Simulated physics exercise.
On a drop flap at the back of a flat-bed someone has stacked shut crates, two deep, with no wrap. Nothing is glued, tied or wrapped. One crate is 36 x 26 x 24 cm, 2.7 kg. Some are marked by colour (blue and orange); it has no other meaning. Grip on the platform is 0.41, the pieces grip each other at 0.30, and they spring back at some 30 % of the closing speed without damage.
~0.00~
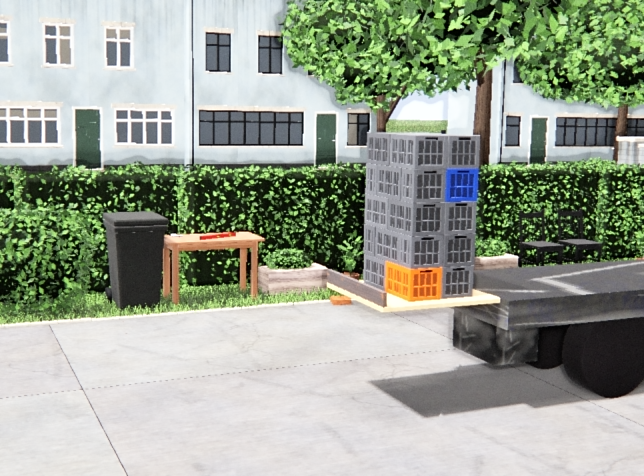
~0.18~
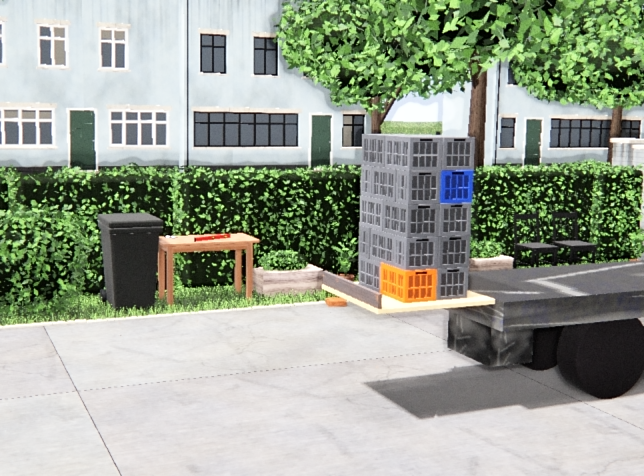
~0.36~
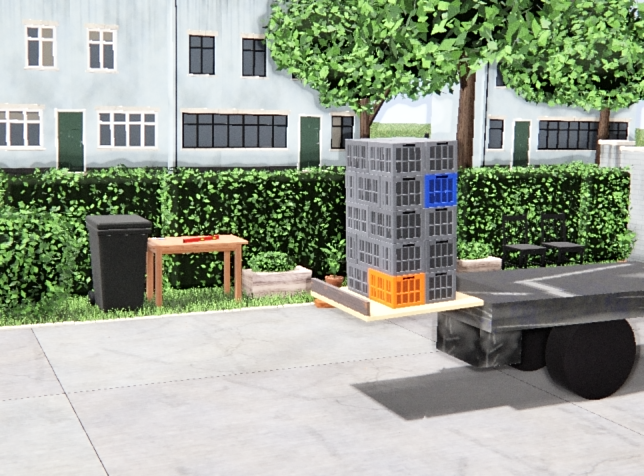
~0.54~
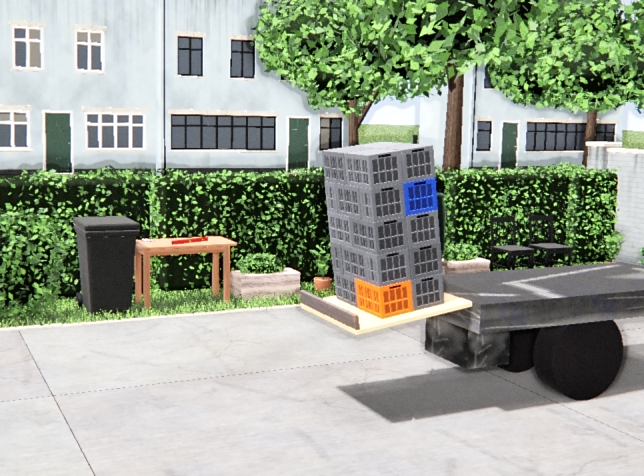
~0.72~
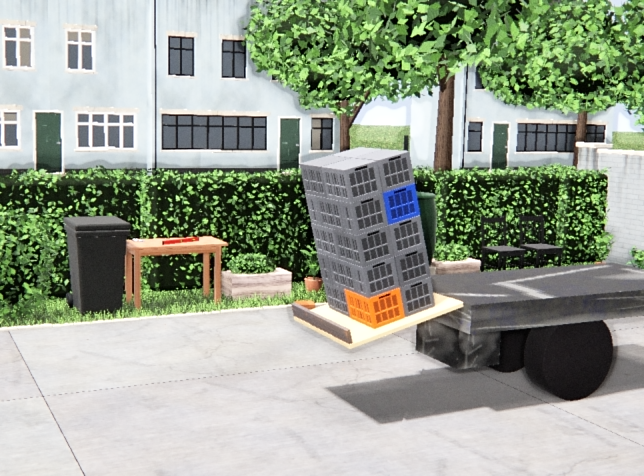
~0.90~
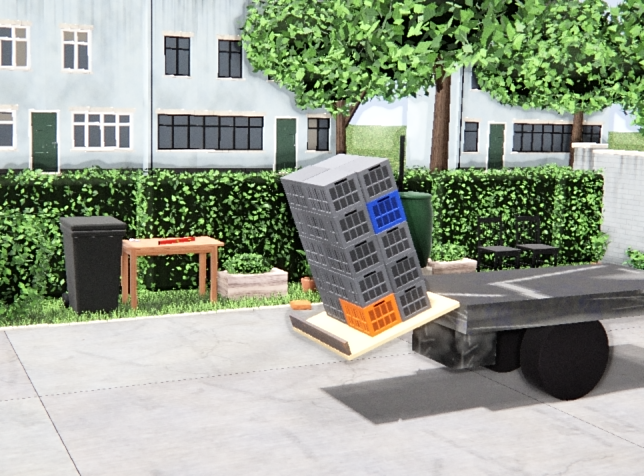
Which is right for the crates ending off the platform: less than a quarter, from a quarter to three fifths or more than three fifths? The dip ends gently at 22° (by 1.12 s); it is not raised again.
More than three fifths of them.
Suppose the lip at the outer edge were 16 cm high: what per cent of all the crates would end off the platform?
In that case 80 per cent.
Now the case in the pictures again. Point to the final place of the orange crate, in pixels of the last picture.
Near (345, 321).
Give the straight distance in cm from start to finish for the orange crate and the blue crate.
Orange 30, blue 310.
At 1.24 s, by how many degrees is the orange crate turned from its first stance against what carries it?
Roughly 25°.
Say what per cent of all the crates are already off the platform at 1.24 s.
At that moment 10 per cent.
After 1.24 s, slope 22°; 2 of the 24 crates off the platform; orange crate 24° from how it stood; blue crate 24° from how it stood.
After 1.66 s, slope 22°; 17 of the 24 crates off the platform; orange crate on its side; blue crate on its side.
In the end (3.0 s), slope 22°; 17 of the 24 crates off the platform; blue crate on its side; orange crate on its side. That is 71 per cent. From the last view, middles, blue crate near (41, 458), orange crate near (344, 321).
